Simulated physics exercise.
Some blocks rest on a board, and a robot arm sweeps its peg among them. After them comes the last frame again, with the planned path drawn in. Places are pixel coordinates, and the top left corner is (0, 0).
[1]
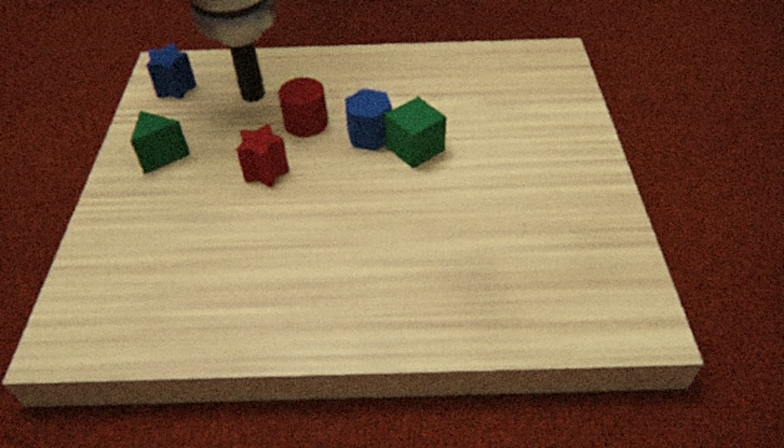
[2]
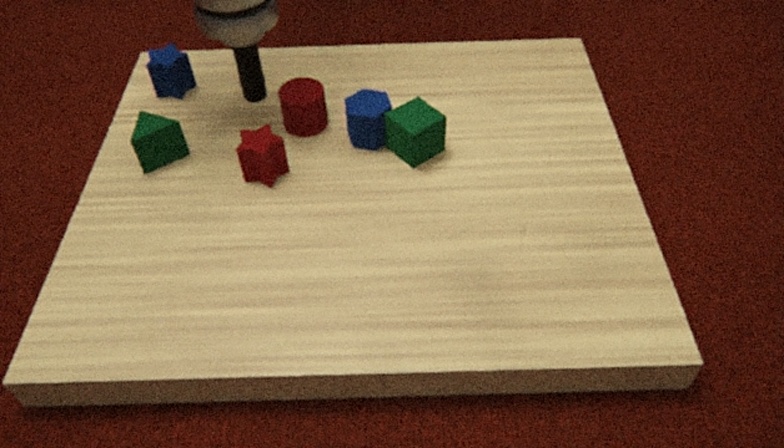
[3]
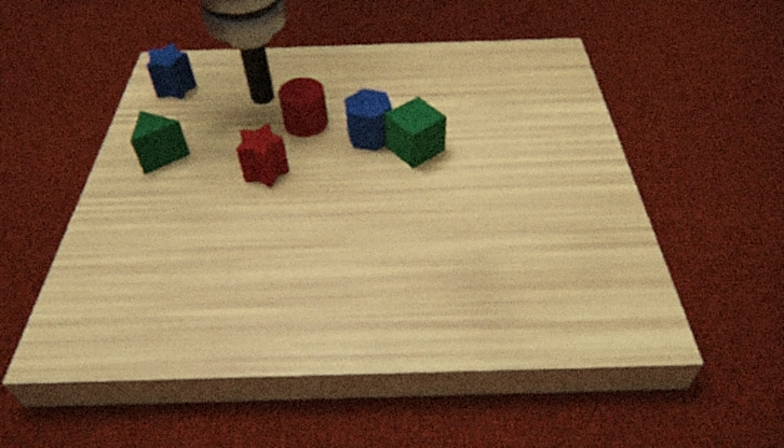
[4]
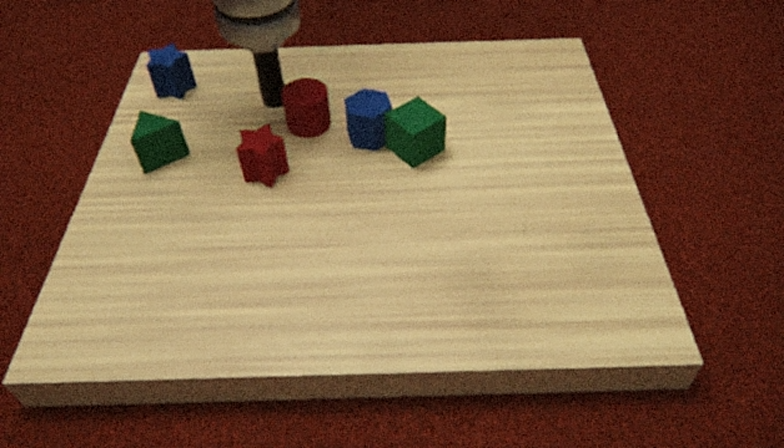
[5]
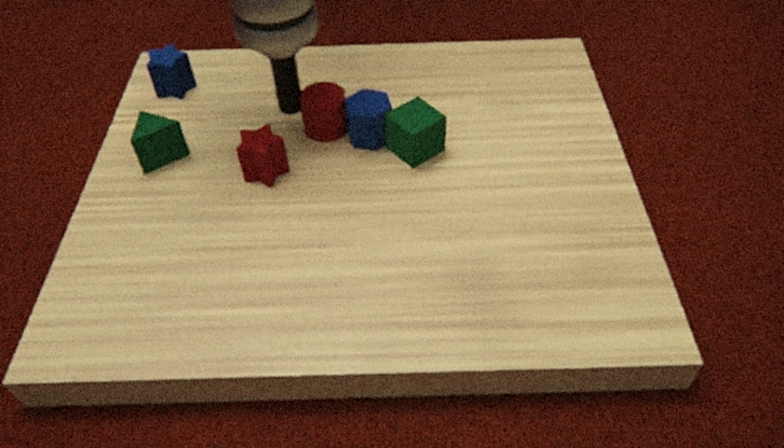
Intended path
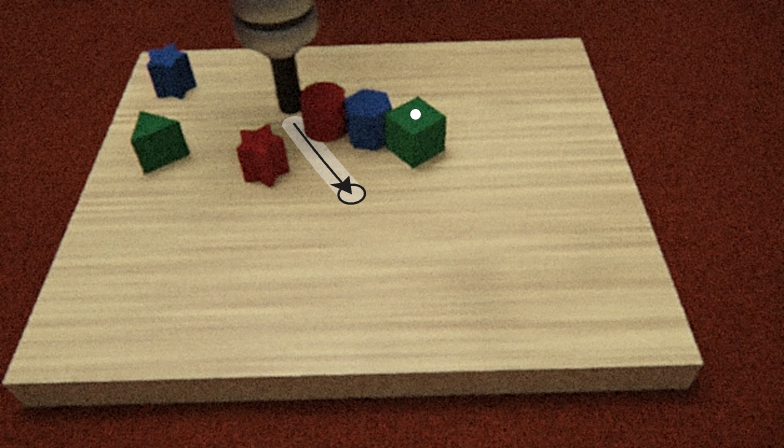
On a wooden board, a robot arm's peg moves right and pushes the red cylinder rightward.
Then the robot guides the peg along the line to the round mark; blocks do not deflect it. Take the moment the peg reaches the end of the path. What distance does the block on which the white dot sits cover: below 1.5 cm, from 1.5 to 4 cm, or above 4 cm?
Verdict: Less than 1.5 cm.
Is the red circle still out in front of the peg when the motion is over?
My answer is no.
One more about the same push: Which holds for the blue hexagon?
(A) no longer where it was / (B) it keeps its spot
The one that fits is A, no longer where it was.
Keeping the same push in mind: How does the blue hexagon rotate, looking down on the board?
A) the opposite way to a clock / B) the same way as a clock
Correct choice: B.
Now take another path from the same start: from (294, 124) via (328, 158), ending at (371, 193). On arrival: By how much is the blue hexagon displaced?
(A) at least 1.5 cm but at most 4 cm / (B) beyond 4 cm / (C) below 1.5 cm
A - at least 1.5 cm but at most 4 cm.
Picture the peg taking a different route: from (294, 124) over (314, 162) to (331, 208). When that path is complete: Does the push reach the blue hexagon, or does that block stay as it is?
At the moment the path ends, the blue hexagon no longer stands where it did.
The drawn path runs from (294, 124) to (352, 194); the dot is on the green square block.
What follows on the original path. One third of the way, peg (309, 131); red circle (339, 100); blue hexagon (386, 98), turned 30° clockwise; green square block (423, 117).
Two thirds of the way, peg (329, 154); red circle (339, 100); blue hexagon (386, 98), turned 30° clockwise; green square block (423, 117).
At the end, peg (350, 178); red star block not moved; red circle (339, 100); blue hexagon (386, 98), turned 30° clockwise; green square block (423, 117).
